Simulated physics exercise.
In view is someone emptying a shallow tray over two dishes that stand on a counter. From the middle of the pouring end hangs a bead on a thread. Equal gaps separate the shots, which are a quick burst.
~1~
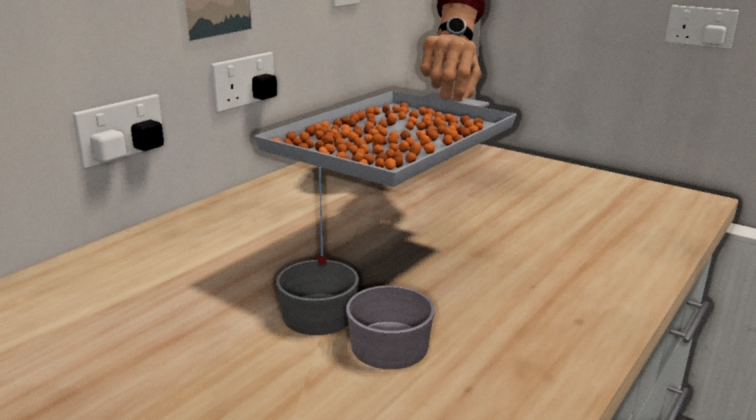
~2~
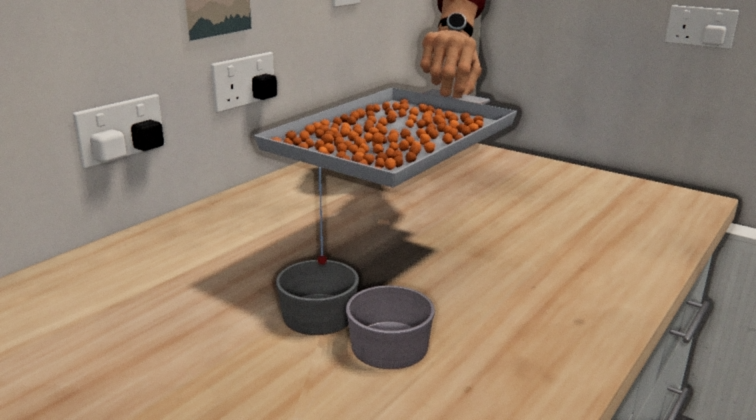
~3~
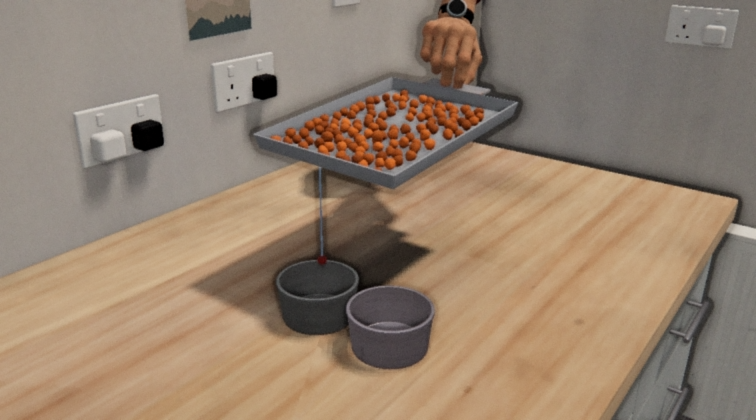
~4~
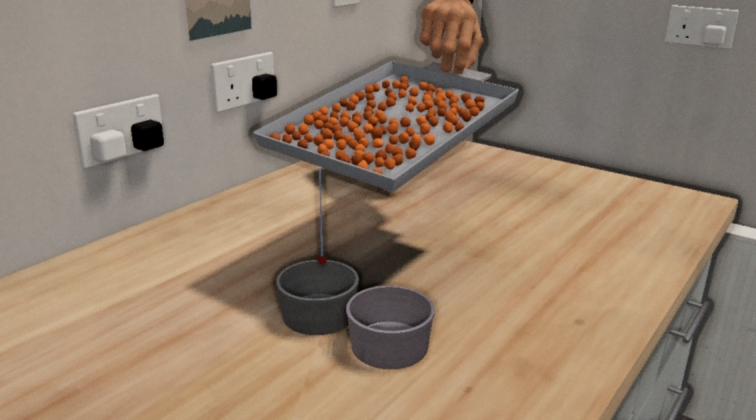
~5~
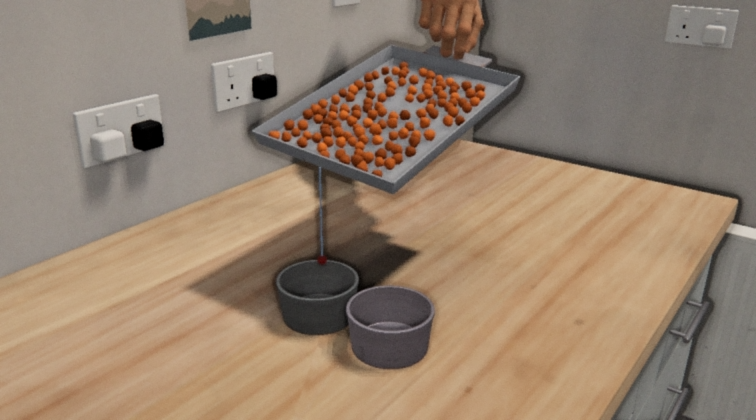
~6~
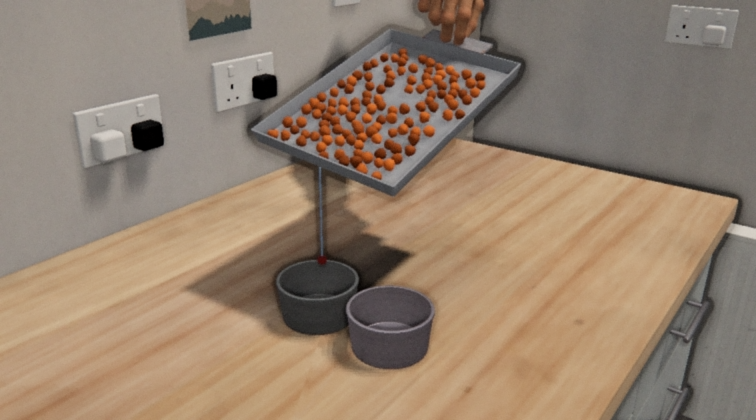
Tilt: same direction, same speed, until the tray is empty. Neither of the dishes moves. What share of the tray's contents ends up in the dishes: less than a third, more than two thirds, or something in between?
Something in between.
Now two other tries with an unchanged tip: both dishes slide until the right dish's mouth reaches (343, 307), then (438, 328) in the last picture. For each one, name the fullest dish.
Case one: The rightmost one; case two: The leftmost one.
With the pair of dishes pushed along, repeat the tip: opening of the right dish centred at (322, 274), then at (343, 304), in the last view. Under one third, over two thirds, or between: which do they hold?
Taking the two places in turn, the answer is less than a third and then the middle third.
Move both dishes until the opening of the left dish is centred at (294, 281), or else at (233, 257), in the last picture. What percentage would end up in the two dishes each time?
Trial 1 about 70 %, trial 2 about 20 %.
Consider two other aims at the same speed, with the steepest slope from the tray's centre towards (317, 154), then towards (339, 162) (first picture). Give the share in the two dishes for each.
About 10 % and about 10 %.
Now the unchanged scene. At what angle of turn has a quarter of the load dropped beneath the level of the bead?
That would be about 115 degrees from level.
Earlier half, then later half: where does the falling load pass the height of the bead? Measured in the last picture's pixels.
The first part passes (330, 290); everything after passes (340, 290).
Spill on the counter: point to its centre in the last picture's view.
Once everything settles, the pieces are centred near (282, 363).
Soon after the last picture, tray tipped steeply; nearly all on the tray; a stray few in the air.
A little later, tray tipped past a quarter turn; nearly all on the tray; a stray few in the right dish; a stray few outside both; a stray few in the air.
Later still, tray tipped past a quarter turn; about a third in the right dish; a small part in the left dish; about half outside both.
At rest, tray tipped past a quarter turn; about a third in the right dish; a small part in the left dish; about half outside both.
